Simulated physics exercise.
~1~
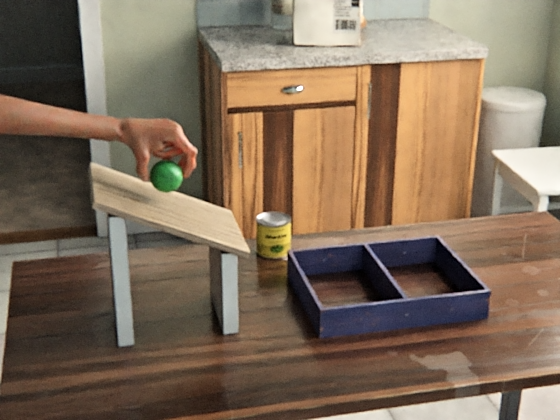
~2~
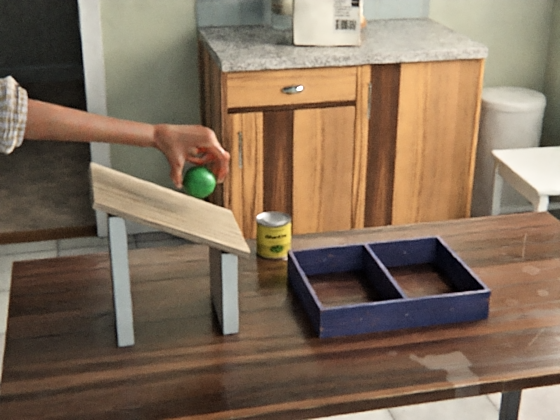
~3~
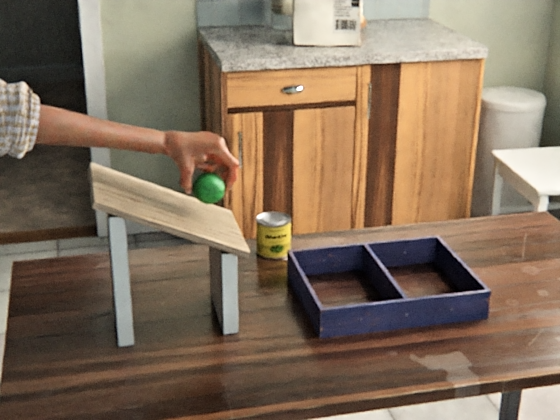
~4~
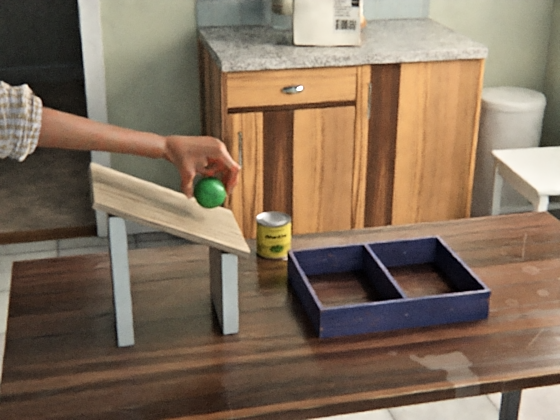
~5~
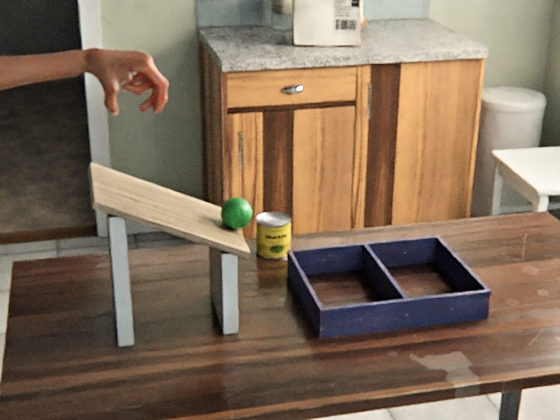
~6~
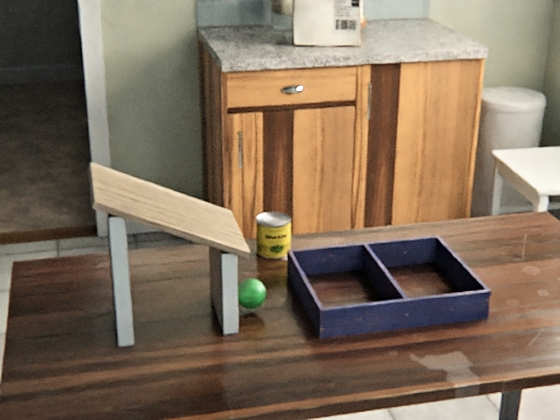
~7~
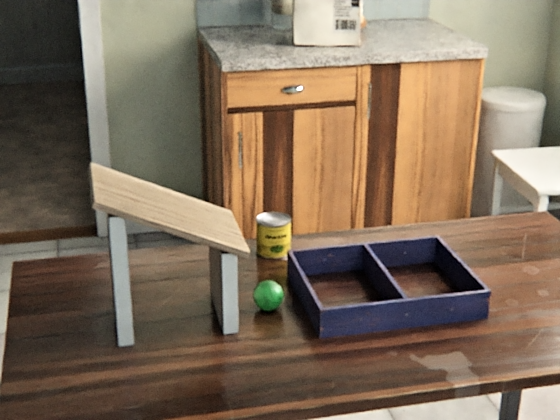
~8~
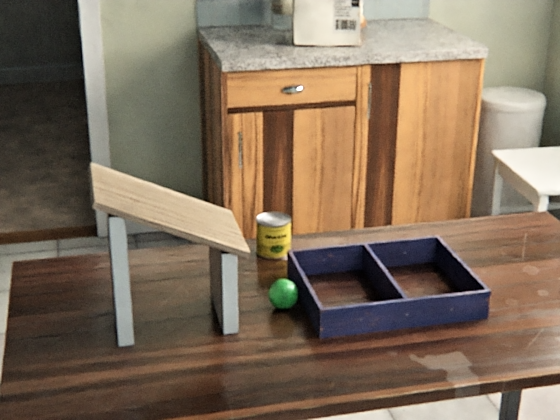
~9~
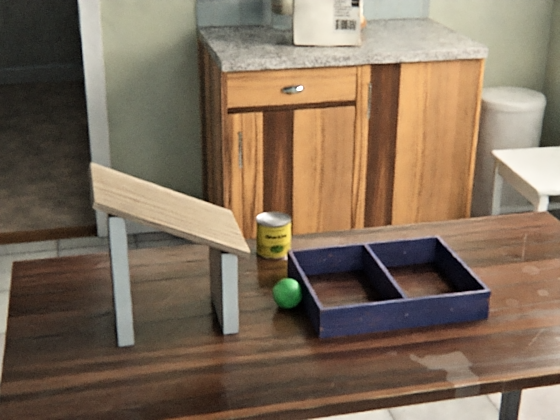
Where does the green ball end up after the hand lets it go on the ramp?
The green ball ends up outside the tray, resting on the table by its left side.
